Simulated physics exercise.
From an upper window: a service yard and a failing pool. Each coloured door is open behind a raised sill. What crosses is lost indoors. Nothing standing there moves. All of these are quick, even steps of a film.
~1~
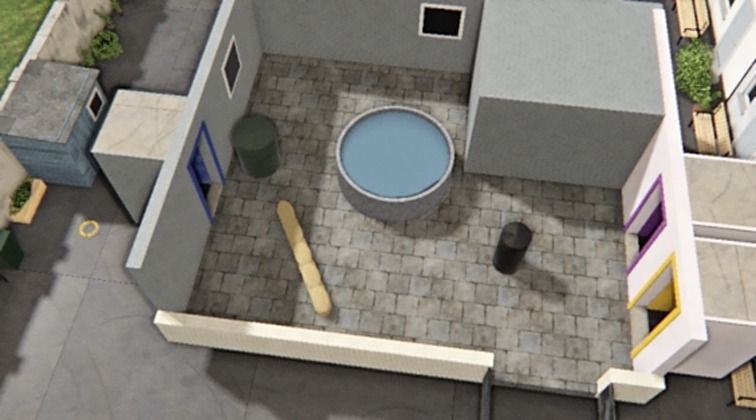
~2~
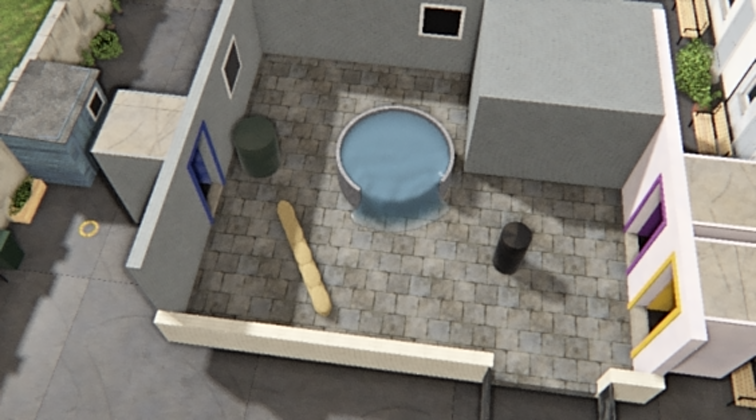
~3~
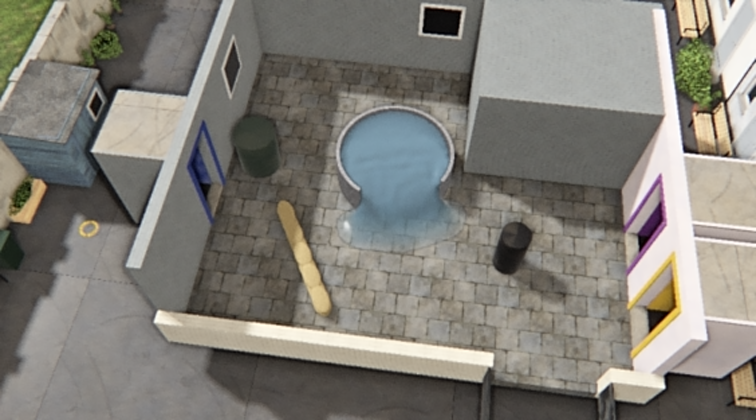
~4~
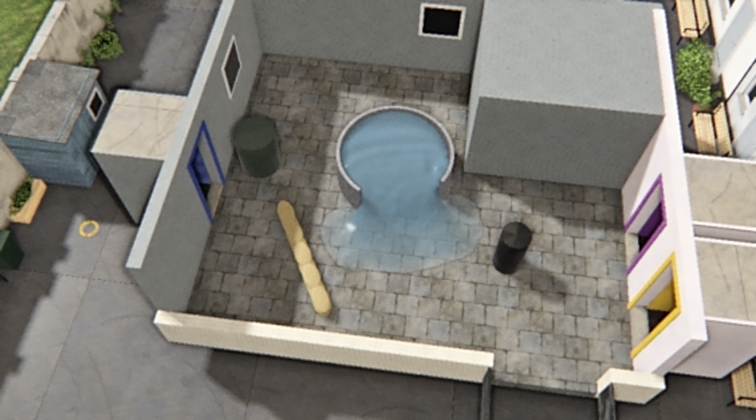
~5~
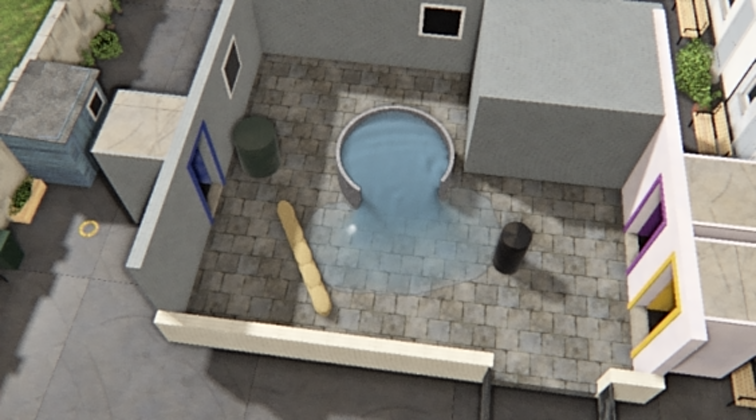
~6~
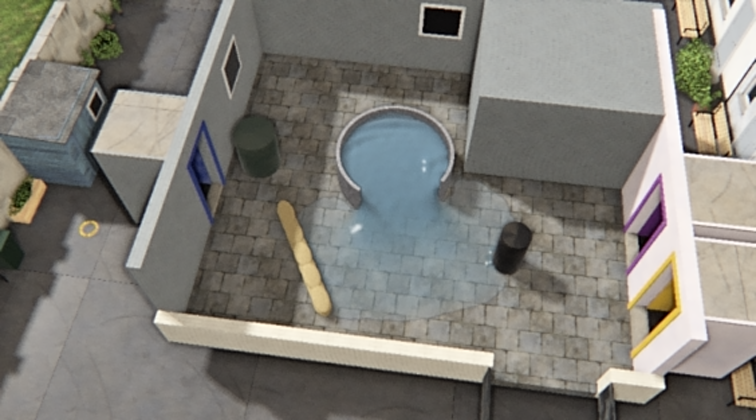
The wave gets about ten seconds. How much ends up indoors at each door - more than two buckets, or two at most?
Indoors: Blue door, two at most; purple door, two at most; yellow door, two at most.
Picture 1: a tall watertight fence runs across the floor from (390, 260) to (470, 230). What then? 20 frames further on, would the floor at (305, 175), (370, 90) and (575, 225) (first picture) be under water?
The first is inundated, the second still bare and the third inundated.
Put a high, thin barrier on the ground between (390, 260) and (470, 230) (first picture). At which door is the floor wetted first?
Answer - the purple door.
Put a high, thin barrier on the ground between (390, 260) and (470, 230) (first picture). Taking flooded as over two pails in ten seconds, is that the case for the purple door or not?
Purple door: Swamped.
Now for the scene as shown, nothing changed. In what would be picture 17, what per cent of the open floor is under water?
Roughly 40 %.
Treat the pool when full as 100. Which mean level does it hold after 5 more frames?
Near 56 in a hundred.
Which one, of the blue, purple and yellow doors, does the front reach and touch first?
Answer: The purple-painted one.
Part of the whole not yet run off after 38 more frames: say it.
I reckon around 80 in a hundred.
A moment on, water covers 30 % of the floor; the blue door not reached, the purple door not reached, the yellow door not reached.
Next, water covers 40 % of the floor; the blue door not reached, the purple door wet at the sill, nothing in, the yellow door not reached.
Then, water covers 50 % of the floor; the blue door not reached, the purple door wet at the sill, nothing in, the yellow door wet at the sill, nothing in.
Later, water covers 65 % of the floor; the blue door wet at the sill, nothing in, the purple door under two buckets in, the yellow door wet at the sill, nothing in.
In the end, water covers 90 % of the floor; the blue door wet at the sill, nothing in, the purple door under two buckets in, the yellow door wet at the sill, nothing in.
